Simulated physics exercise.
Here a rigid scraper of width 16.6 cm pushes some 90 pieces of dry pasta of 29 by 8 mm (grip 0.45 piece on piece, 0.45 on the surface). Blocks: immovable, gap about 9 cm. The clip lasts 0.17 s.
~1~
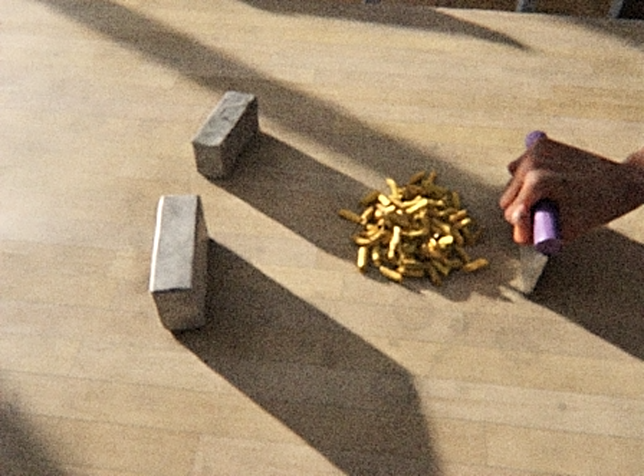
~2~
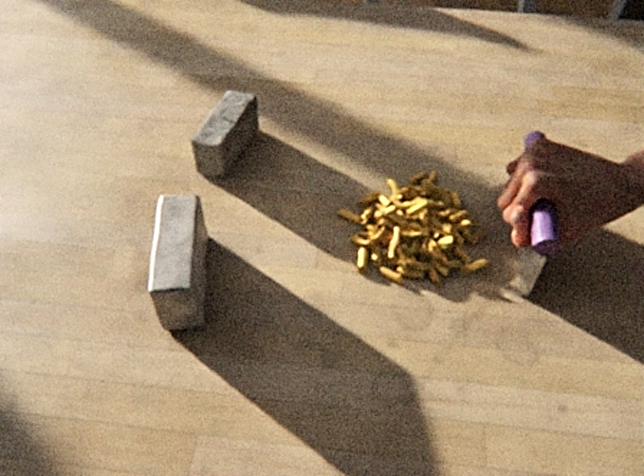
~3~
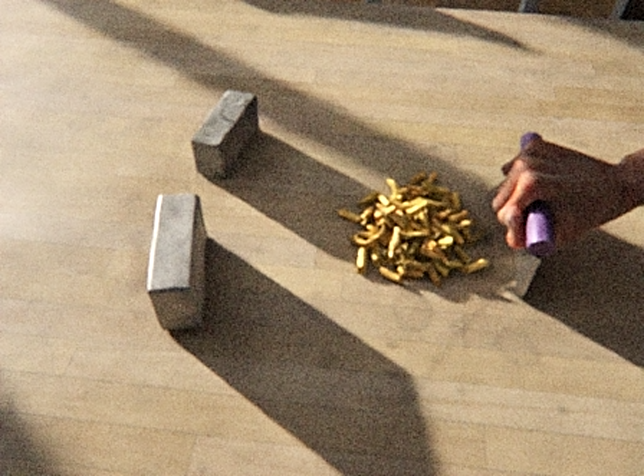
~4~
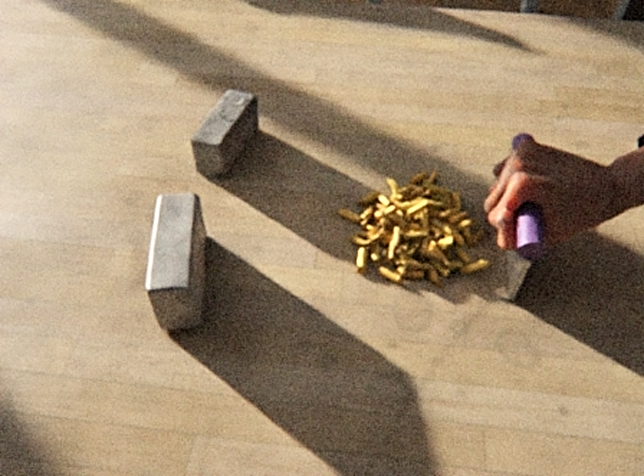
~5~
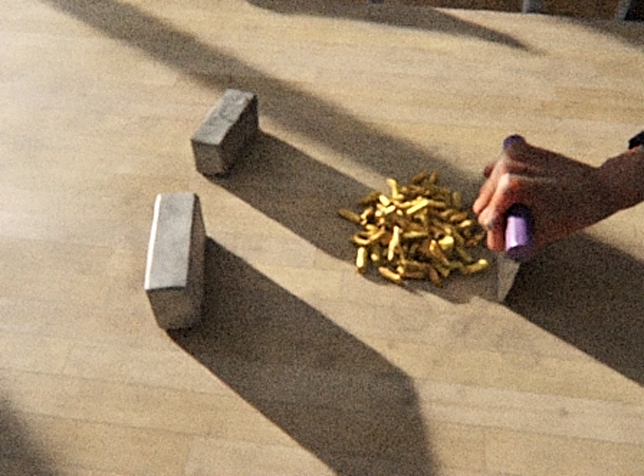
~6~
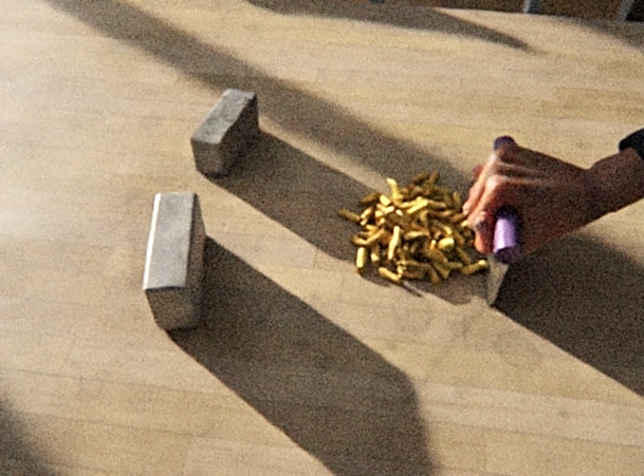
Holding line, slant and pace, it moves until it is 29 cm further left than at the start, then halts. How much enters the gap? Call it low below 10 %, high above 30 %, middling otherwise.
I would say low.
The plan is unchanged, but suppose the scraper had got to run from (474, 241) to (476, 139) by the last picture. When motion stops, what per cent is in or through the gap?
10 %.
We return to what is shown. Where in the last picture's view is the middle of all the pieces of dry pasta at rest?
The centre ends up near (242, 228) in the last picture.
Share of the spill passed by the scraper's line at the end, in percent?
About 25 %.
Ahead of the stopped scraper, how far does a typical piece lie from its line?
Some 2 cm.
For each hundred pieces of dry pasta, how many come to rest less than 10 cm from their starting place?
15 per cent or thereabouts.
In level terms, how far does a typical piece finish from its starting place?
Around 18 centimetres.
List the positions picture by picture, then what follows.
The first picture shows scraper from (542, 261) to (531, 154); moved 0.0 cm; 0 pieces shifted; middle of the spill at (425, 220); block at (176, 239); block at (225, 117).
The second picture shows scraper from (540, 262) to (530, 154); moved 0.2 cm; 0 pieces shifted; middle of the spill at (425, 220).
The third picture shows scraper from (535, 263) to (526, 155); moved 0.8 cm; 0 pieces shifted; middle of the spill at (425, 221).
The fourth picture shows scraper from (525, 265) to (518, 156); moved 1.8 cm; 0 pieces shifted; middle of the spill at (425, 221).
The fifth picture shows scraper from (514, 267) to (509, 158); moved 3.0 cm; 0 pieces shifted; middle of the spill at (426, 221).
The sixth picture shows scraper from (503, 269) to (500, 159); moved 4.1 cm; 0 pieces shifted; middle of the spill at (426, 221); block at (171, 236); block at (224, 115).
Then, 0.37 s after the last picture, scraper 16 cm from its start, spill 15 cm wide; held up before the blocks 100 %.
Then, 0.73 s after the last picture, scraper 29 cm from its start, spill 20 cm wide; held up before the blocks 100 %.
Then, 1.05 s after the last picture, scraper 31 cm from its start, spill 22 cm wide; round the near block 5 %, held up before the blocks 95 %.
In the end, in or through the gap 0 %, round the near block 5 %, round the far block 0 %, held up before the blocks 95 %.
